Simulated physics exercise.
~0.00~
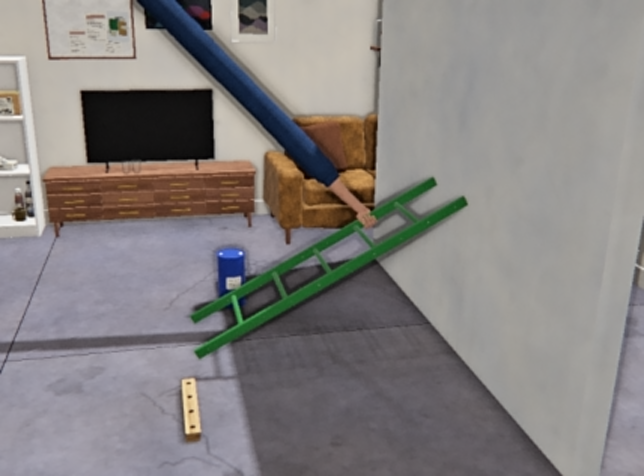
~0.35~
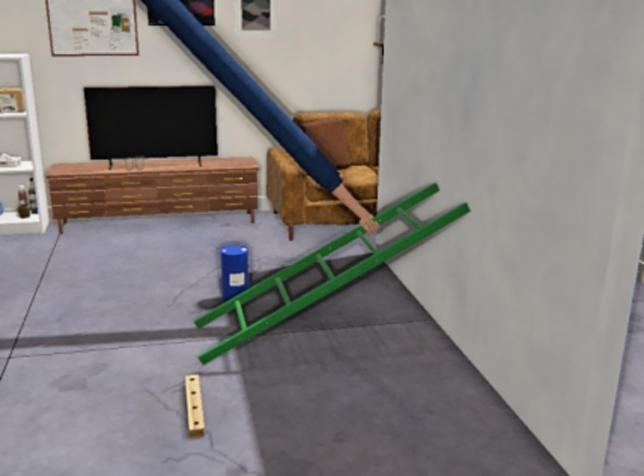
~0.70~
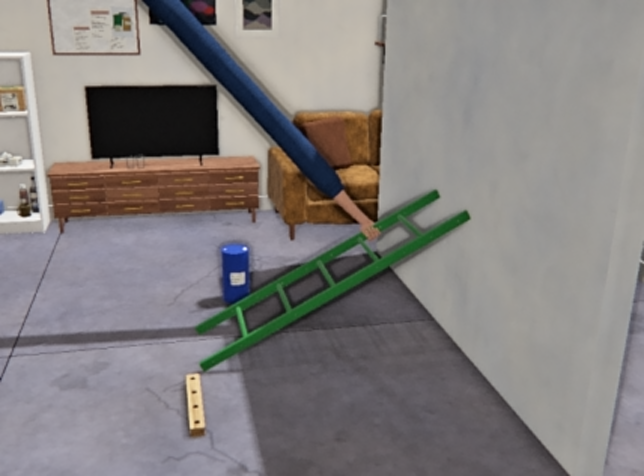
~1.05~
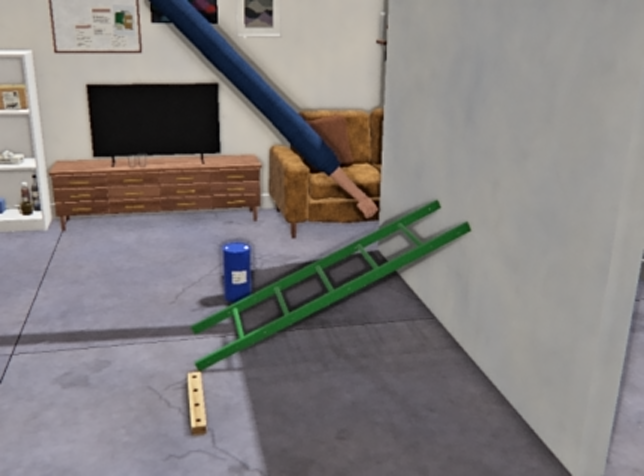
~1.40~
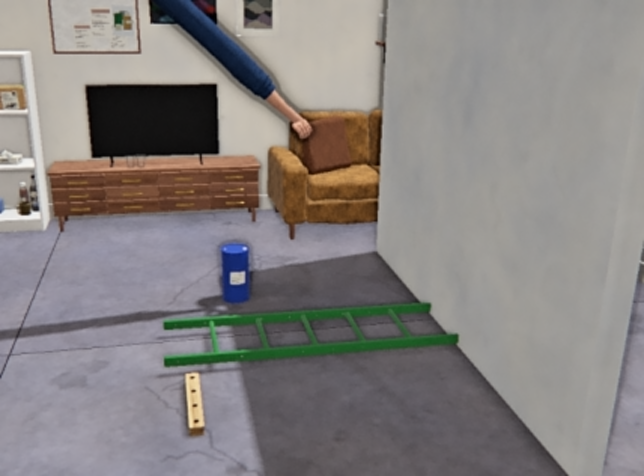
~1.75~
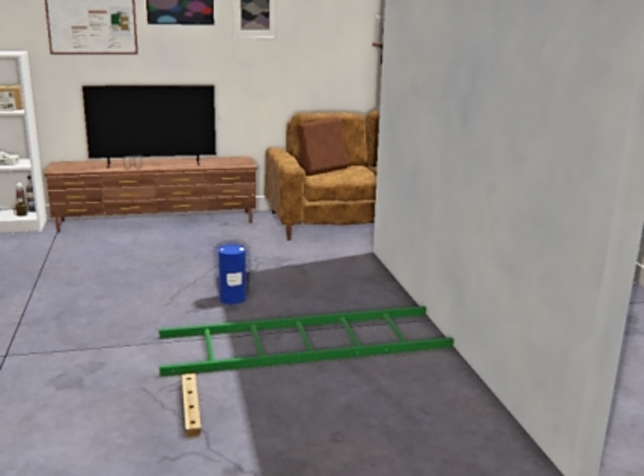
A green ladder leaned at a low slant against a grey wall, held by a hand that then let go and drew back. The ladder slid down and dropped flat on the floor, while the blue canister and the batten nearby stayed put.
